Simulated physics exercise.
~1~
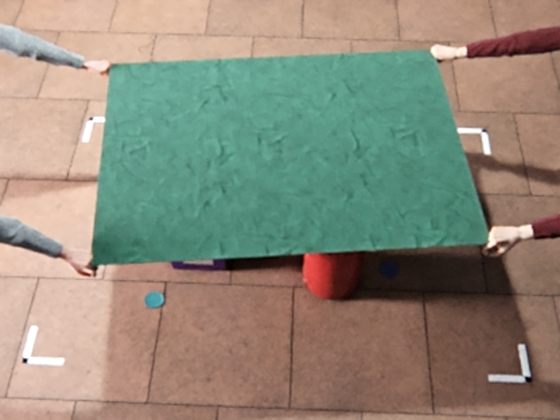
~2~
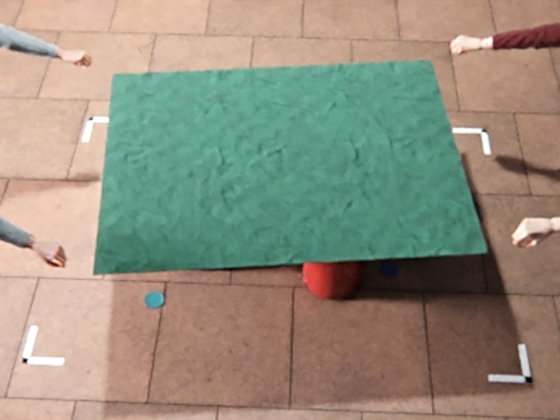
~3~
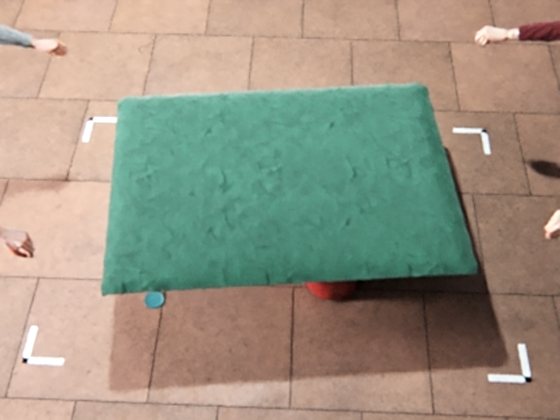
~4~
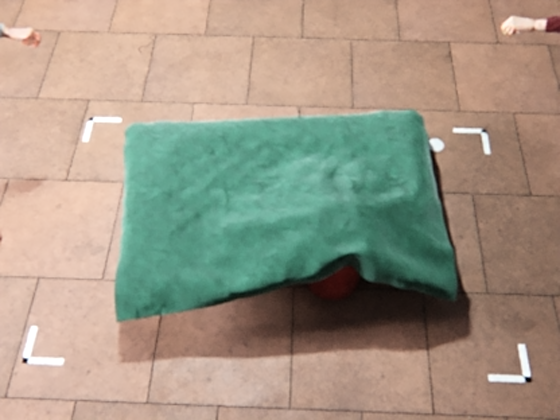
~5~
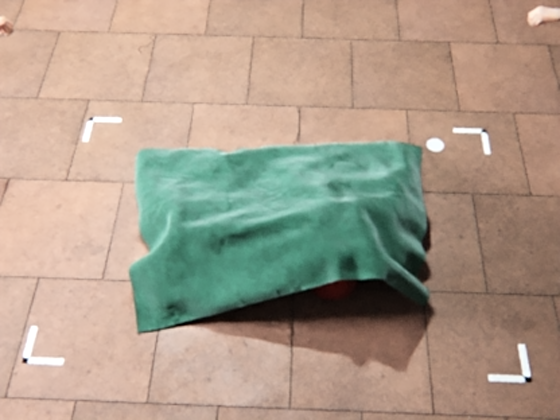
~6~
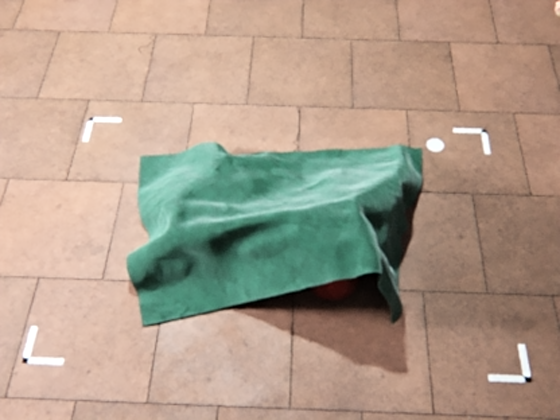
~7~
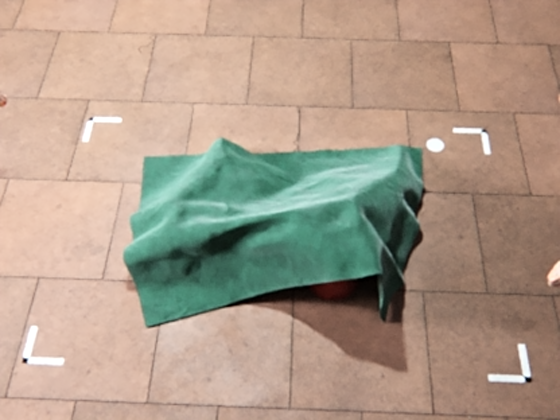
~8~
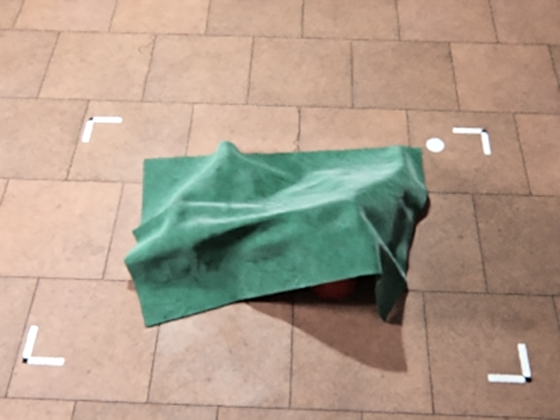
Four hands, two at each side, hold a green sheet flat above a brown tiled floor, seen from a high, still viewpoint. White corner marks frame the area, and a red pot and a teal disc show near the sheet's lower edge. The hands let go and draw back as the sheet sinks, covering the disc and revealing a white saucer at the upper right. The sheet sags over hidden objects, folding into ridges and shifting slightly. It ends draped in a crumpled heap, with a bit of red beneath its front edge and the saucer uncovered.
